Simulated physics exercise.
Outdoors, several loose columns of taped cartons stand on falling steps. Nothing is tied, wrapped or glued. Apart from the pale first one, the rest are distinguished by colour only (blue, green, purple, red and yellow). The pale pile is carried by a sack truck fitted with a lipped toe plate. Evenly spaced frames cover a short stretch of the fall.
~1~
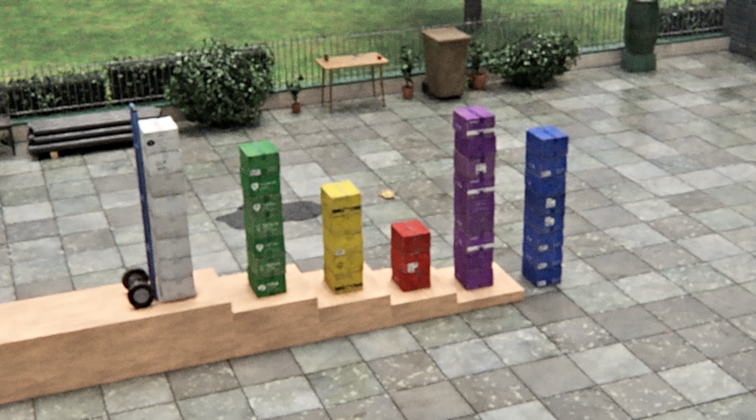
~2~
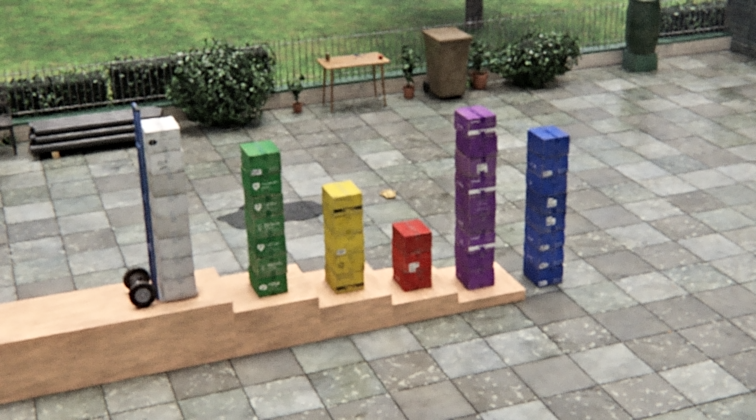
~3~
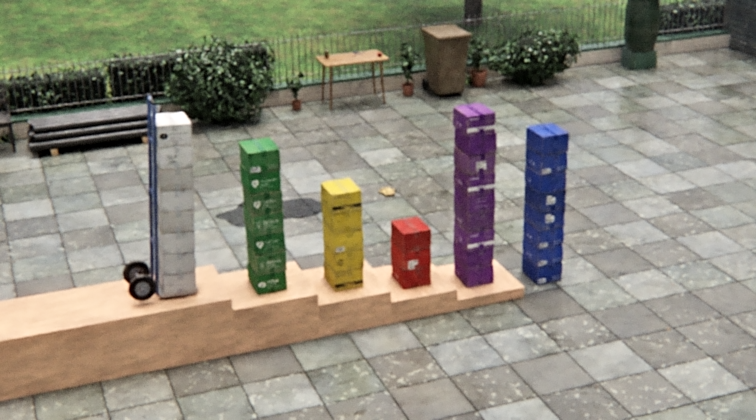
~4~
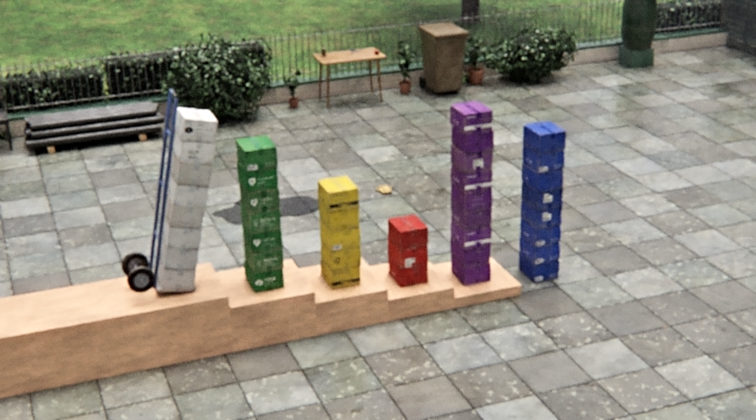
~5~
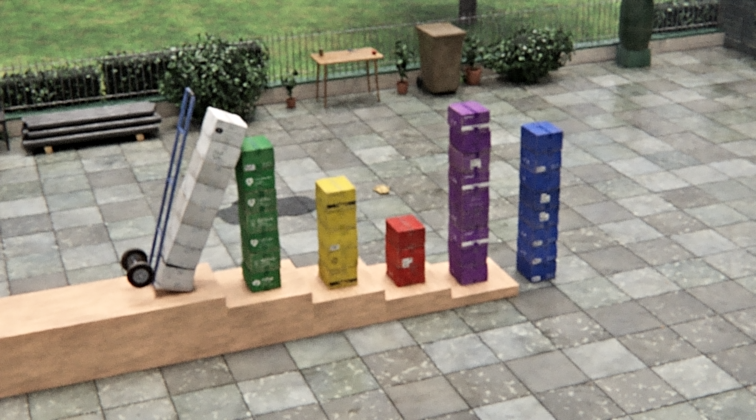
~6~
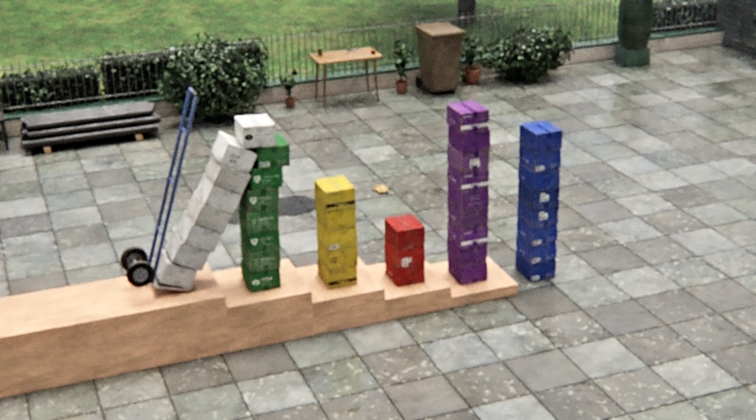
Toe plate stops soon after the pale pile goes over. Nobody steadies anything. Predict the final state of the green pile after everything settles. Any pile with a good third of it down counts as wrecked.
Final state: Wrecked.
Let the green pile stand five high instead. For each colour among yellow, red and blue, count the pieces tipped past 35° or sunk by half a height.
The counts are yellow 4, red 2 and blue 6.
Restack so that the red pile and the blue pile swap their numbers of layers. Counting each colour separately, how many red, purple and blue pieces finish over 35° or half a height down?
Red: 7, purple: 8, blue: 2.
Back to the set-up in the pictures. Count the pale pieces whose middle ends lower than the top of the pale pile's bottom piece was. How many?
It comes to 3.
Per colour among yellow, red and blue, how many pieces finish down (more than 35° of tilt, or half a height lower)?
Result per colour: Yellow = 4, red = 0, blue = 0.
Just after the last frame, 8 of the pale pile down; none of the 7 green cartons down (0 of 32 in all colours); top green carton tilted a little.
A moment on, 8 of the pale pile down; 1 of the 7 green cartons down (1 of 32 in all colours); top green carton tilted well over, about its own height lower; top yellow carton moved a little.
Further on, 8 of the pale pile down; 6 of the 7 green cartons down (6 of 32 in all colours); top green carton tilted clearly, some two heights lower; top yellow carton tilted clearly.
Then, 8 of the pale pile down; 6 of the 7 green cartons down (10 of 32 in all colours); top green carton on its side; top yellow carton on its side.
When it is over, 8 of the pale pile down; 6 of the 7 green cartons down (10 of 32 in all colours); top green carton on its side; top yellow carton on its side. In pixels of the last frame, middles, top green carton near (459, 185), top yellow carton near (435, 205).
